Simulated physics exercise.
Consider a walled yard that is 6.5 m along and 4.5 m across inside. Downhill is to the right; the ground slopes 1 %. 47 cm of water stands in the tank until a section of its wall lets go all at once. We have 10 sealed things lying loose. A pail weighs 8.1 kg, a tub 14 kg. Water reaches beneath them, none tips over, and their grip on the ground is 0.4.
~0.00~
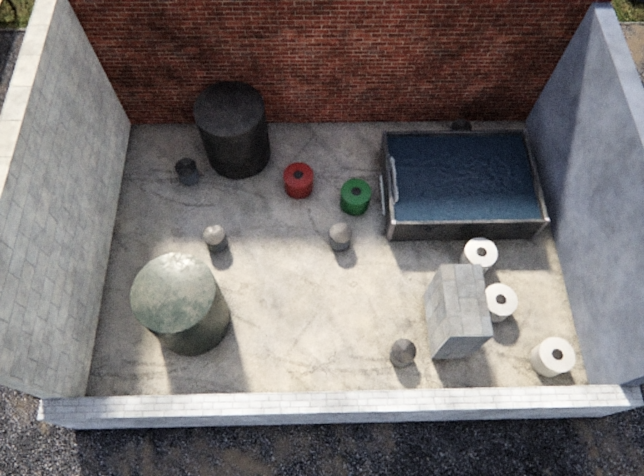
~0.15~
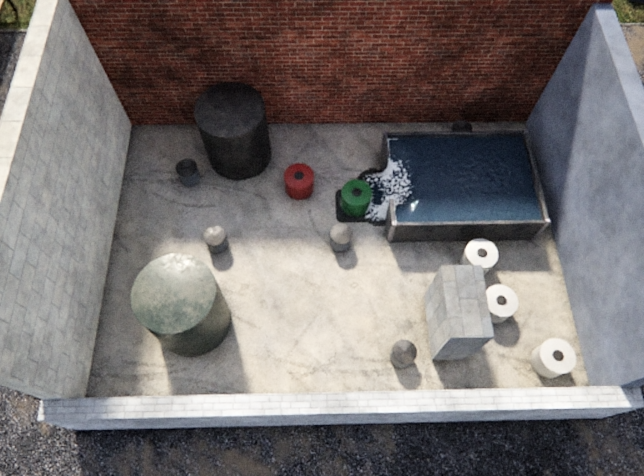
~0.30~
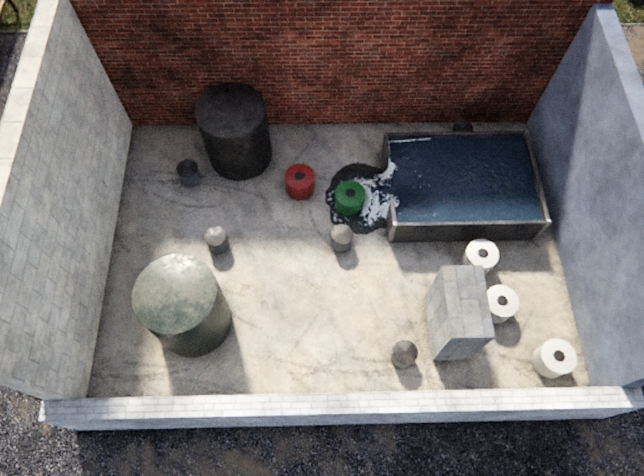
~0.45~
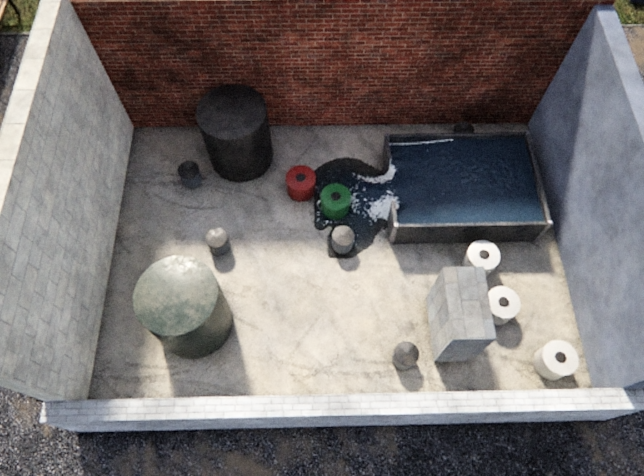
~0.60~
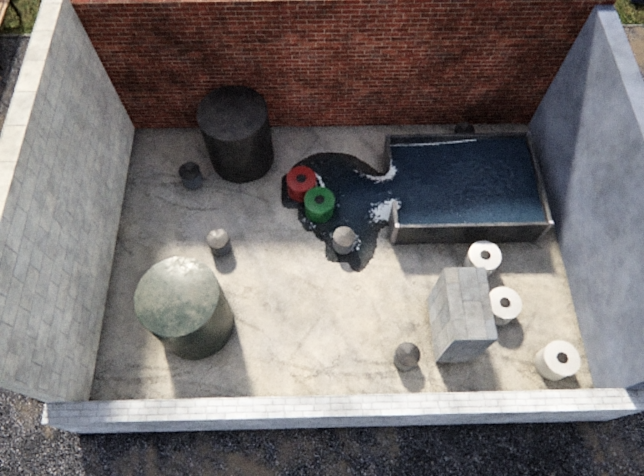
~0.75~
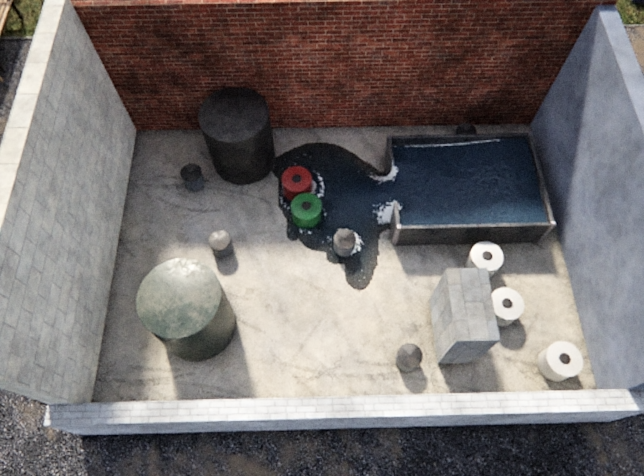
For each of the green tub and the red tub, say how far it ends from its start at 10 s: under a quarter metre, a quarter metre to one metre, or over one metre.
The green tub goes a great distance; the red tub goes a great distance.
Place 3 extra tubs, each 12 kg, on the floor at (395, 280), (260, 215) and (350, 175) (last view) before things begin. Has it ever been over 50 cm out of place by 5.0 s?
In the order listed: Behind the line; across the line; across the line.
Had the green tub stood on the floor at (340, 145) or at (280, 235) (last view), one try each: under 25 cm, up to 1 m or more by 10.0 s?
From the first spot it drifts partway, and from the second it goes a long way.
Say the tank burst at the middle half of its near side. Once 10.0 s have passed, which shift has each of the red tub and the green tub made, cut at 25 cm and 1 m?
Then the red tub remains roughly in place and the green tub remains roughly in place.
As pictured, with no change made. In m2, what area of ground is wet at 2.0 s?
Flooded: Near 12 m2.
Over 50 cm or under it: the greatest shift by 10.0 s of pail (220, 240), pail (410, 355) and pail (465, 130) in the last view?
Beyond, within, beyond.
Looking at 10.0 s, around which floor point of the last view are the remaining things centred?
Around (343, 258).
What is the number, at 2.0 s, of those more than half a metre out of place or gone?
I make it 2 by then.
After 2.0 s the green tub is near (214, 235), 2.2 m from its start, aground; the red tub is near (213, 192), 1.3 m from its start, aground; 0 afloat.
After 4.5 s the green tub is near (134, 229), 3.3 m from its start, afloat; the red tub is near (150, 165), 2.3 m from its start, aground; 2 afloat.
After 7.0 s the green tub is near (147, 195), 3.1 m from its start, aground; the red tub is near (155, 161), 2.3 m from its start, aground; 0 afloat.
After 10.0 s the green tub is near (158, 190), 3.0 m from its start, aground; the red tub is near (157, 164), 2.2 m from its start, aground; 0 afloat.
